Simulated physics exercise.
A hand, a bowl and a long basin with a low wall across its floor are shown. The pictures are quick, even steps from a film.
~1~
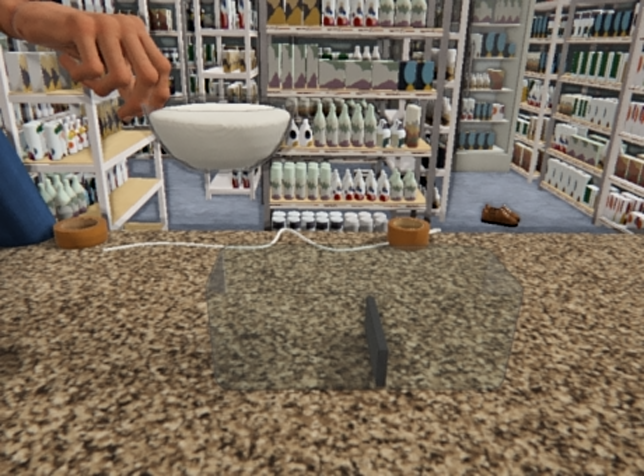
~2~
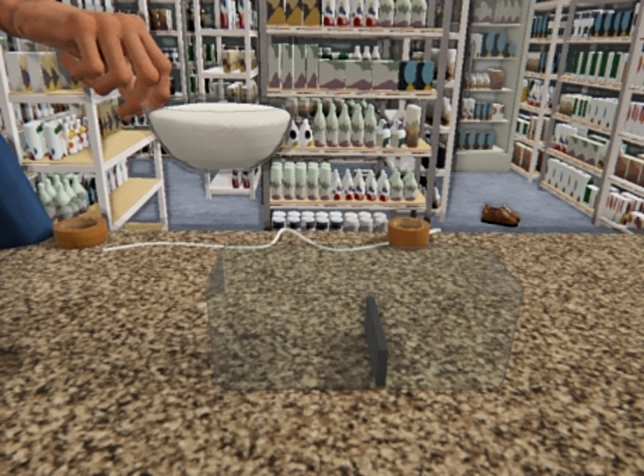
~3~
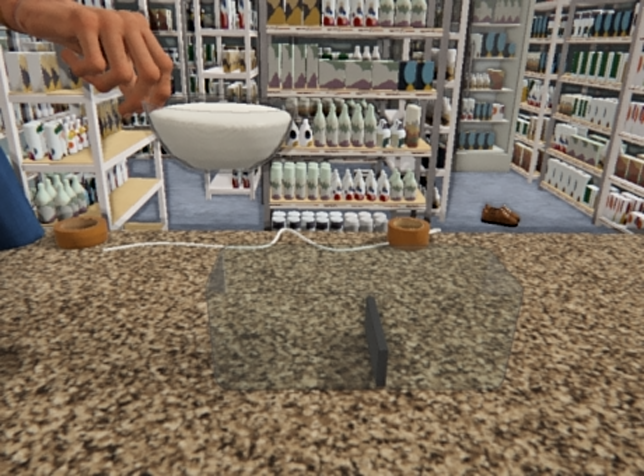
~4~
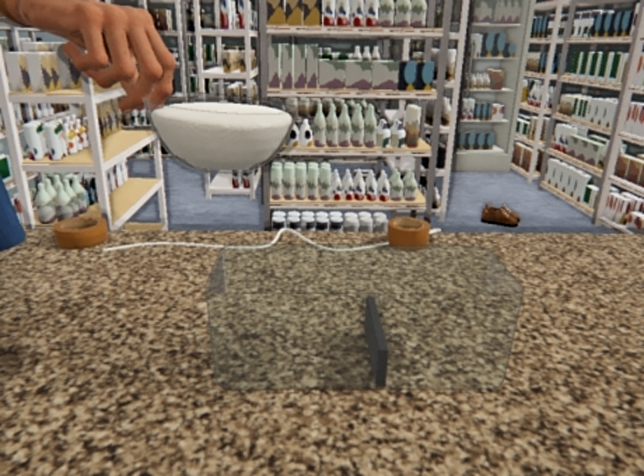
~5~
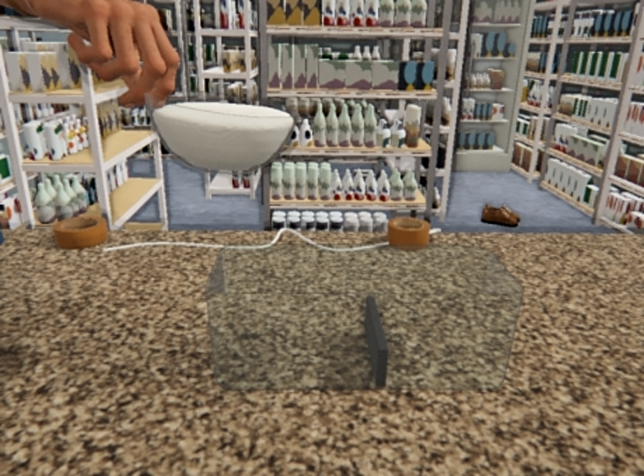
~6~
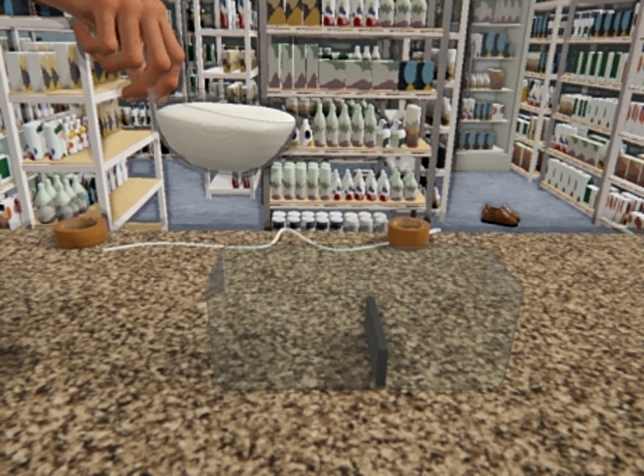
In a shop lined with shelves, a hand held a white bowl above a clear basin with a low wall on a speckled counter, and slowly tilted the bowl slightly to the right.
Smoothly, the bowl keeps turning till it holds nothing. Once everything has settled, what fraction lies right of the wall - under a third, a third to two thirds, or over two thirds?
Under a third lies right of the wall.
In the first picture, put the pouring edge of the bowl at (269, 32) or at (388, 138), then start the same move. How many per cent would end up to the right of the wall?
In order, some 5 and 90 percent.
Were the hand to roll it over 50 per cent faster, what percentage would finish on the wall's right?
Near 10 in a hundred.
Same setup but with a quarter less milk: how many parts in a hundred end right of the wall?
It would be somewhere near 5 %.
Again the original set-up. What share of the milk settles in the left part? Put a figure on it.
Some 90 parts in a hundred.
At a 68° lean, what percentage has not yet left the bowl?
Near 35 in a hundred still remains.
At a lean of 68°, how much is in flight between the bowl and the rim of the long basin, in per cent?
That comes to near 45 percent.
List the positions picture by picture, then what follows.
Tilt 0°; pouring edge (295, 106); surface from (153, 111) to (291, 113); the long basin's rim runs from (214, 268) to (505, 269); the wall's top is at (376, 322), in the first frame.
Tilt 1°; pouring edge (295, 106); surface from (153, 111) to (291, 113), in the second frame.
Tilt 2°; pouring edge (295, 108); surface from (153, 110) to (292, 114), in the third frame.
Tilt 4°; pouring edge (296, 112); surface from (155, 109) to (292, 116), in the fourth frame.
Tilt 8°; pouring edge (297, 116); surface from (156, 108) to (293, 117), in the fifth frame.
Tilt 12°; pouring edge (299, 122); surface from (159, 109) to (297, 118), in the sixth frame.
A moment on, the bowl is tipped part way and 35 per cent is still to pour, 20 is left of the wall and 0 right of it.
Next, the bowl is tipped on its side and 1 per cent is still to pour, 87 is left of the wall and 7 right of it.
Then the bowl is tipped right over and 0 per cent is still to pour, 91 is left of the wall and 8 right of it.
Later the bowl is tipped right over and 0 per cent is still to pour, 90 is left of the wall and 9 right of it.
Finally, 90 per cent lies left of the wall, 9 right of it and 1 outside.
